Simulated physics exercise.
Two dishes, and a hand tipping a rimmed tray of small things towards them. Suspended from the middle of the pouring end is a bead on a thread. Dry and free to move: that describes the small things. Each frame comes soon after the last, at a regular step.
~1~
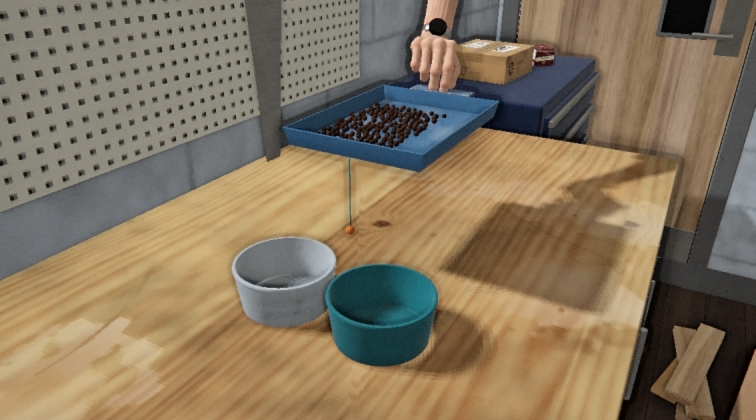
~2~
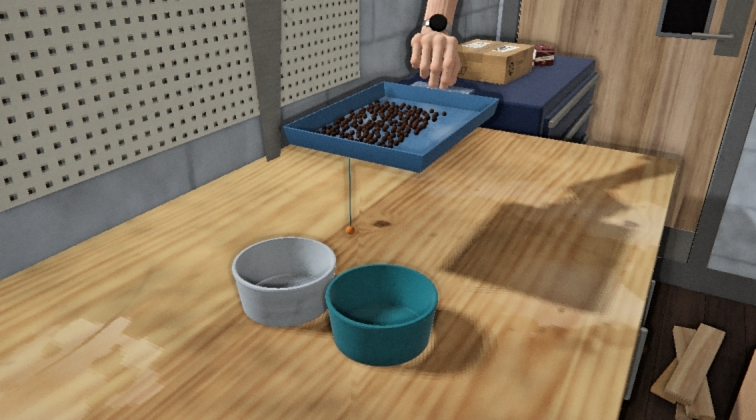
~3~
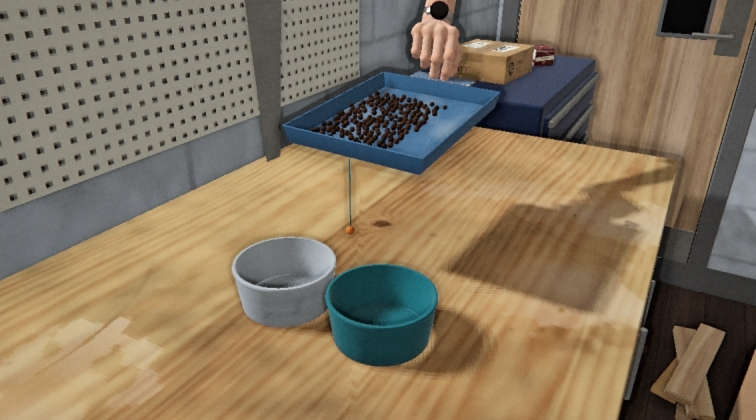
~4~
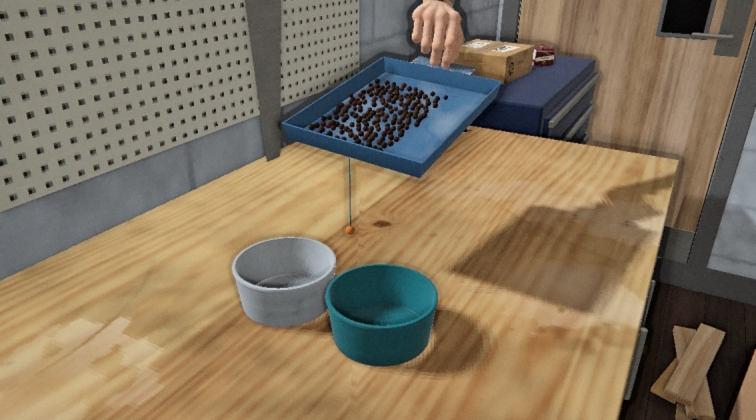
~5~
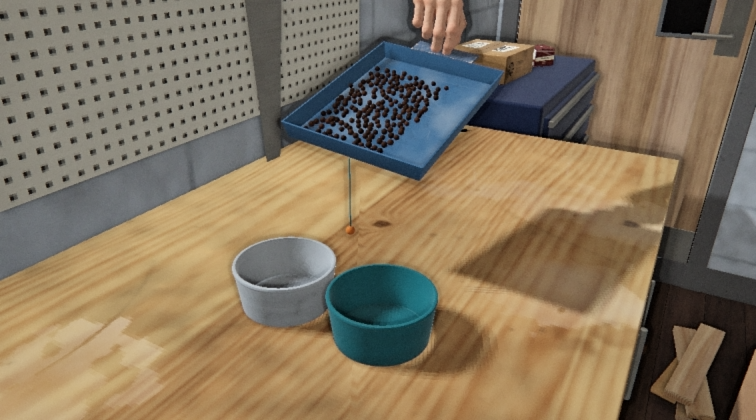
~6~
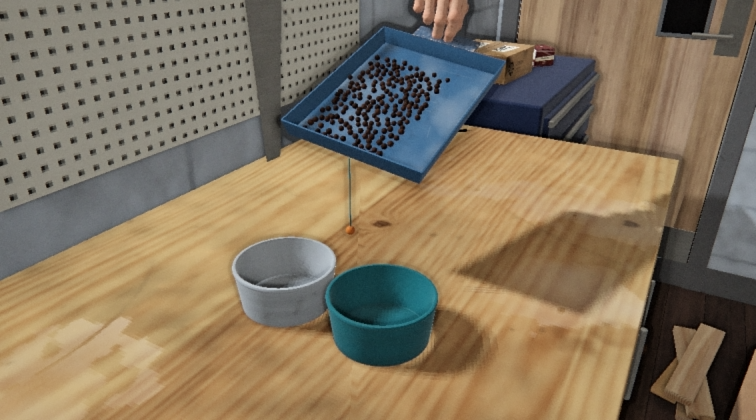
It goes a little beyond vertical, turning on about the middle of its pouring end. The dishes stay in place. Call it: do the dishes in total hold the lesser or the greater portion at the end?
In total they hold the lesser portion.
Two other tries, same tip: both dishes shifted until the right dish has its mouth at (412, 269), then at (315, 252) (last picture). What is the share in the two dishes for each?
First position: Some 90 %; second position: Some 0 %.
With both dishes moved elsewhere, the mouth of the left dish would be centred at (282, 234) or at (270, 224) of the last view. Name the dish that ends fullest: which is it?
First try: The right-side dish; second try: The right-side dish.
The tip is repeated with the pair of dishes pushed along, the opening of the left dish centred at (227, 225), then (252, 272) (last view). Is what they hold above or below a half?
First try: Lower than half; second try: Lower than half.
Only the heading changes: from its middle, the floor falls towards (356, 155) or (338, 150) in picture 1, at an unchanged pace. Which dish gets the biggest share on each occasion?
At the first place the left-hand dish, at the second the left one.
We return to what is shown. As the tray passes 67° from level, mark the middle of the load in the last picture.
Look around (395, 168) in the last picture.
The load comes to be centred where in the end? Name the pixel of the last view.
Near (416, 302), more or less.
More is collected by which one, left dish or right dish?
The one to the right.
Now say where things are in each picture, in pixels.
Corners of the pouring end (289, 127) and (420, 152), level; middle of the load (382, 126), allspice berries; left dish (254, 302); right dish (354, 340); bead on its thread (351, 230), in the first frame.
Corners of the pouring end (289, 126) and (420, 153), level; middle of the load (382, 125), in the second frame.
Corners of the pouring end (289, 125) and (420, 156), tipped barely, lowest at the right corner; middle of the load (382, 120), in the third frame.
Corners of the pouring end (288, 122) and (420, 160), tipped a little, lowest at the right corner; middle of the load (382, 114), in the fourth frame.
Corners of the pouring end (287, 120) and (420, 164), tipped clearly, lowest at the right corner; middle of the load (382, 108), in the fifth frame.
Corners of the pouring end (287, 119) and (420, 168), tipped clearly, lowest at the right corner; middle of the load (382, 103), roughly a quarter on the move; left dish (254, 302); right dish (354, 340), in the sixth frame.
Just after the last frame, tray tipped steeply; the larger part on the tray; about a tenth in the right dish; just a few outside both; about a tenth in the air.
A moment on, tray tipped past a quarter turn; roughly a third on the tray; about a tenth in the right dish; roughly a quarter outside both; roughly a quarter in the air.
Further on, tray tipped past a quarter turn; roughly a quarter in the right dish; just a few in the left dish; the larger part outside both.
When it is over, tray tipped past a quarter turn; roughly a quarter in the right dish; just a few in the left dish; the larger part outside both.
